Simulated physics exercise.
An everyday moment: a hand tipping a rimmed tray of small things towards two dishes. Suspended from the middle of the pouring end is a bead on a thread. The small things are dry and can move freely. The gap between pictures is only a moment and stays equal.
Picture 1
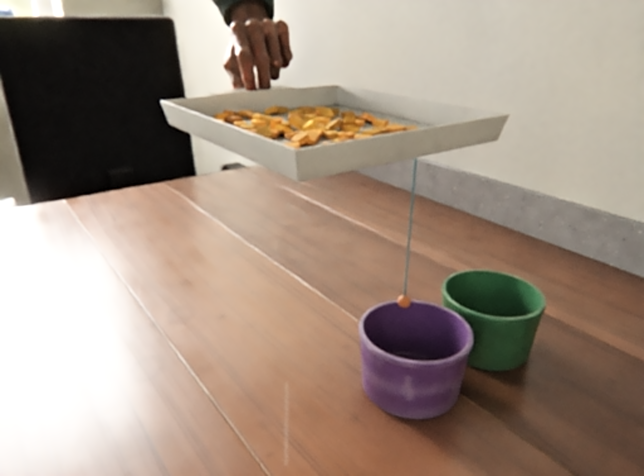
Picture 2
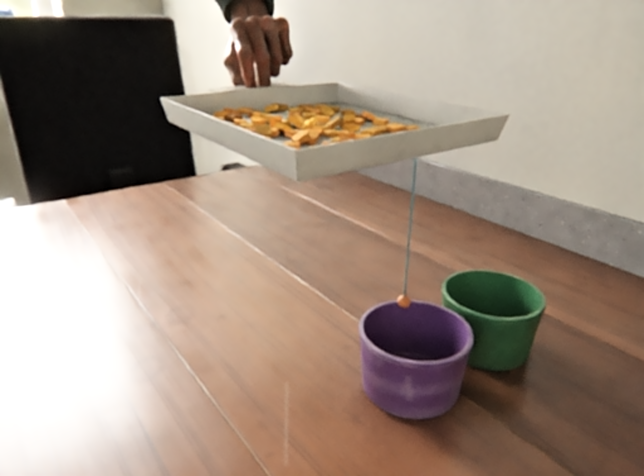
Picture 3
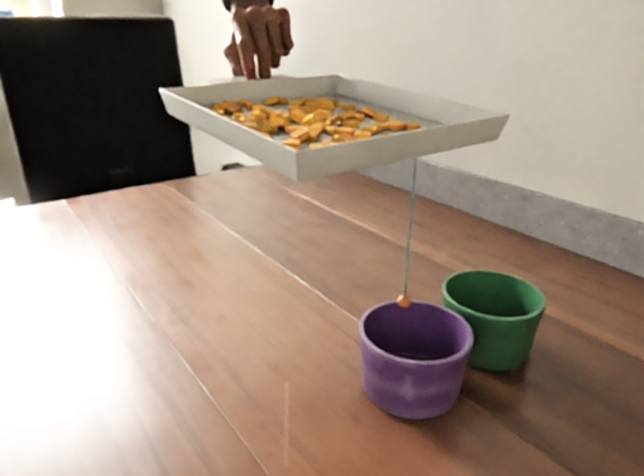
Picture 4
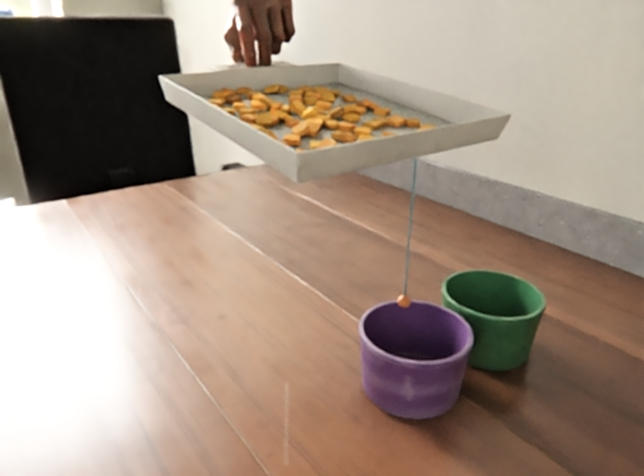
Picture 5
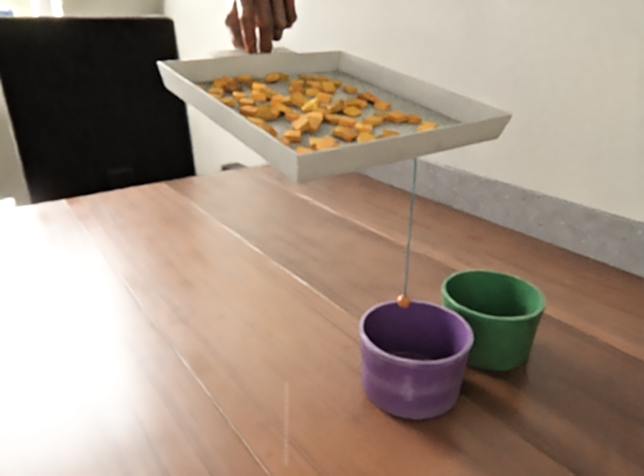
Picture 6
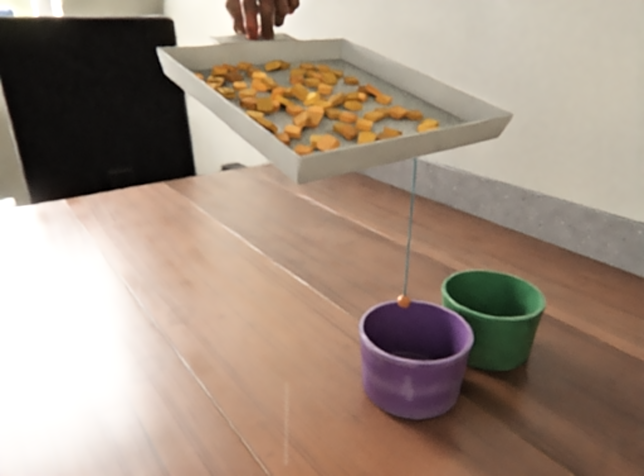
A hand slowly raising the far end of a rimmed tray of small orange crackers above purple and green dishes.
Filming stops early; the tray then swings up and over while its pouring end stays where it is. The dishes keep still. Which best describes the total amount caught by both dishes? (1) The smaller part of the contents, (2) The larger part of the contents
1.
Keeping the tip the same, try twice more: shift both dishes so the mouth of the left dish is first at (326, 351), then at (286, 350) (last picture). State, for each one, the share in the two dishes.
20 % and 0 %.
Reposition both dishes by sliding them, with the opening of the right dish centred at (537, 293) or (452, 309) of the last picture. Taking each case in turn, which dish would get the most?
Well, first the one further left, then the one further left.
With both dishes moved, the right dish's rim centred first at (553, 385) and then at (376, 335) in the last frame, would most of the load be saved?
Try 1: A minority of it. Try 2: A minority of it.
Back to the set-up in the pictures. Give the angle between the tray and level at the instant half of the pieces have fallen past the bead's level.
Around 110° of tilt.
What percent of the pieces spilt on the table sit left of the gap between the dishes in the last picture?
It works out to some 60 per cent.
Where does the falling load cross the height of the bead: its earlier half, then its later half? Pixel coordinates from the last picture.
First half (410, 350); second half (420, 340).
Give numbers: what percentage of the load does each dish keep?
I'd say the left dish holds some 20 % and the right dish some 0 %.
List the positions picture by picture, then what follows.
The first frame shows corners of the pouring end at (298, 147) and (501, 114), level; middle of the load at (309, 126), small crackers; left dish at (454, 380); right dish at (531, 336); bead on its thread at (404, 301).
The second frame shows corners of the pouring end at (298, 148) and (501, 114), level; middle of the load at (309, 124).
The third frame shows corners of the pouring end at (299, 148) and (502, 114), tipped barely, level across its low end; middle of the load at (309, 120).
The fourth frame shows corners of the pouring end at (300, 150) and (503, 113), tipped a little, level across its low end; middle of the load at (310, 113).
The fifth frame shows corners of the pouring end at (301, 151) and (505, 113), tipped a little, level across its low end; middle of the load at (310, 106).
The sixth frame shows corners of the pouring end at (301, 153) and (506, 113), tipped a little, level across its low end; middle of the load at (311, 99); left dish at (454, 380); right dish at (531, 336).
Soon, tray tipped steeply; all on the tray.
A while on, tray tipped right over; nearly all on the tray; a stray few outside both.
Towards the end, tray tipped past a quarter turn; about a quarter in the left dish; most outside both.
Finally, tray tipped past a quarter turn; about a quarter in the left dish; none in the right dish; most outside both.
